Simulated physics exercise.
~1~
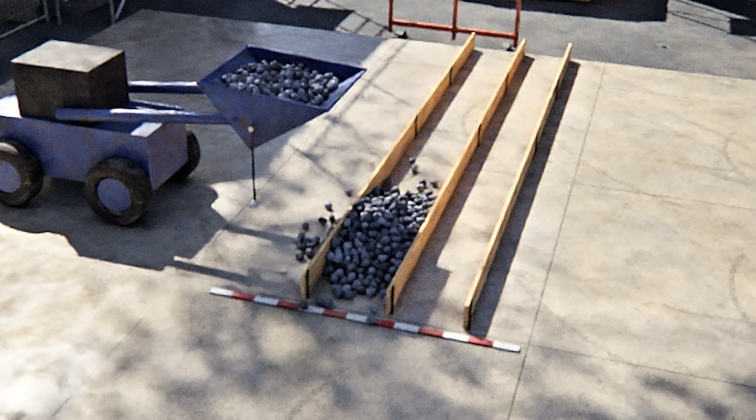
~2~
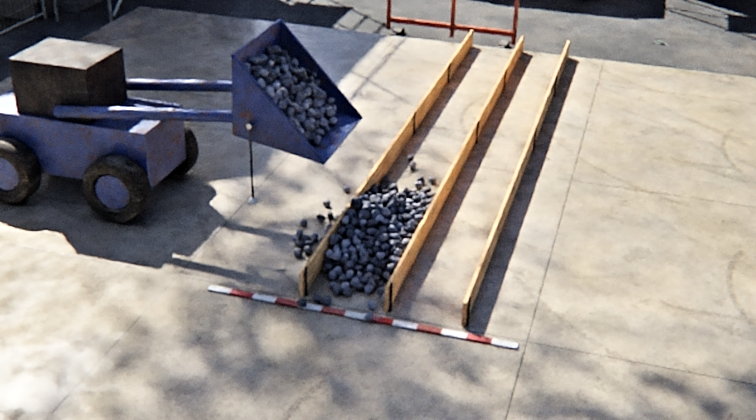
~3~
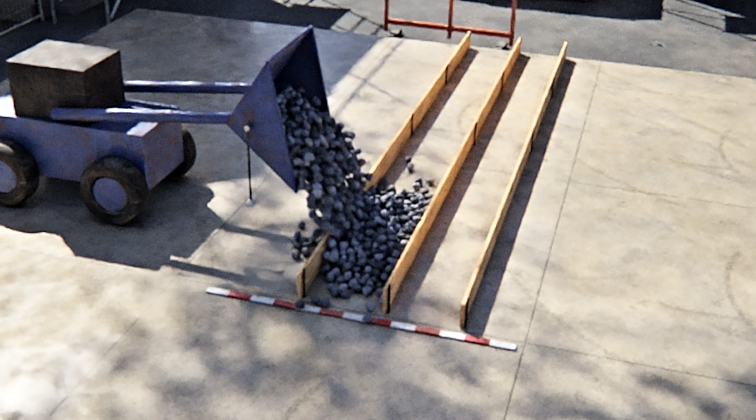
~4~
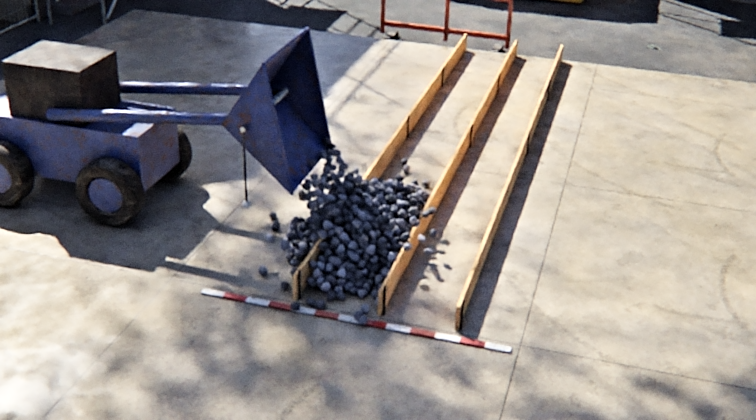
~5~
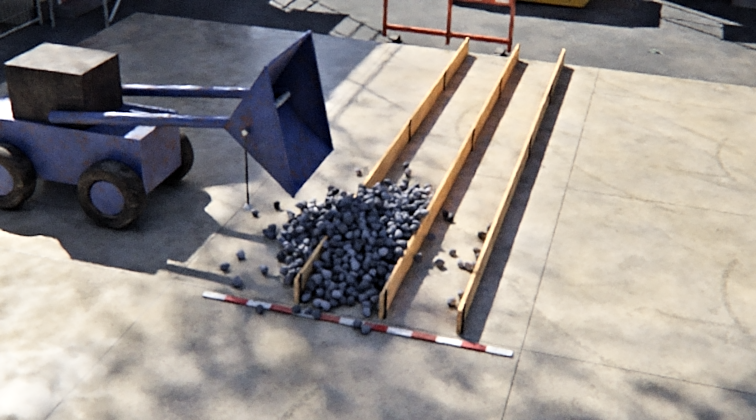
On sunlit concrete, a blue loader tipping dark stones onto an earlier pile between planks, the heap spreading leftward, bucket left empty.
